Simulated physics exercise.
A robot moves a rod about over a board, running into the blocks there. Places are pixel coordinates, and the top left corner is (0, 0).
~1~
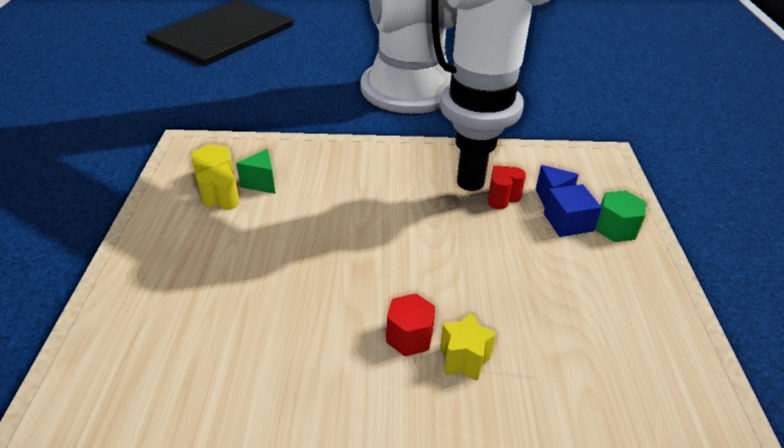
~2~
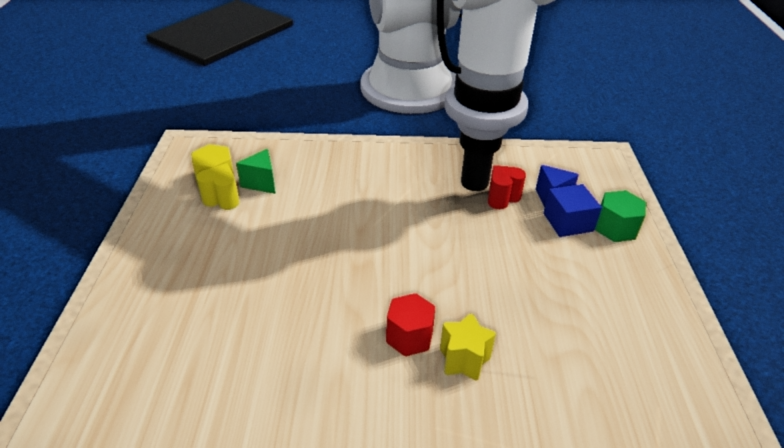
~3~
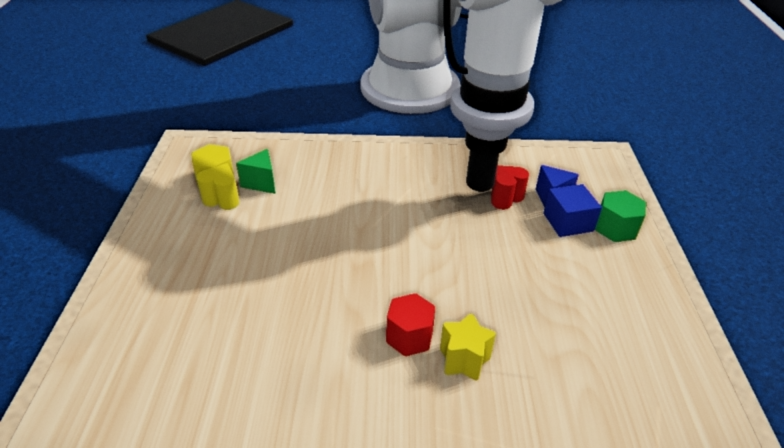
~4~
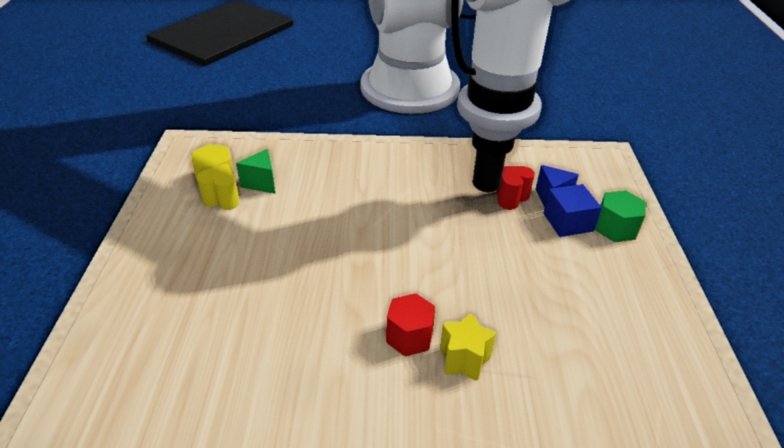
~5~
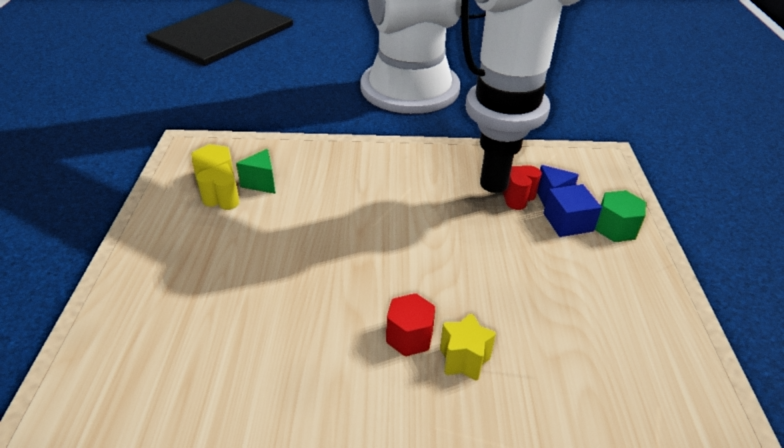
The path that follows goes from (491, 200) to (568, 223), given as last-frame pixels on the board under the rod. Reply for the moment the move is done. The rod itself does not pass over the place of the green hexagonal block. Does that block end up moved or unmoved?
Put simply, it goes somewhere else.
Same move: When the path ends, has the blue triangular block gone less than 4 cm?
I expect so.
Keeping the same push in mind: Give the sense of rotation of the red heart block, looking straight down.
From above, it looks like the red heart block goes counterclockwise.
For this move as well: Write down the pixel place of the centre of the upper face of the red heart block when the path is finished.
Its top middle will sit at (556, 175).
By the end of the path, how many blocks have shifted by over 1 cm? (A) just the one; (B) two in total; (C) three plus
I choose C.
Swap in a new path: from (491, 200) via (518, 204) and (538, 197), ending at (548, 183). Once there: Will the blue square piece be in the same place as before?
Yes, I think so.
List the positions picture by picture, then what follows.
The first picture shows tip of the rod at (470, 184), middles of tops, red heart block at (507, 174), blue triangular block at (558, 175), blue square piece at (575, 198), green hexagonal block at (625, 203).
The second picture shows rod at (474, 184), nothing pushed.
The third picture shows rod at (480, 185), red heart block at (510, 174).
The fourth picture shows rod at (486, 185), red heart block at (516, 174).
The fifth picture shows rod at (494, 186), red heart block at (523, 174), blue triangular block at (558, 175), blue square piece at (575, 198), green hexagonal block at (625, 203).
What follows on the original path. Halfway along, rod at (532, 197); red heart block at (551, 175), turned 40° anticlockwise; blue triangular block at (575, 171).
At the end, rod at (572, 209); red heart block at (556, 175), turned 55° anticlockwise; blue triangular block at (579, 170); blue square piece at (614, 213), turned 20° clockwise; green hexagonal block at (657, 211), turned 40° anticlockwise.
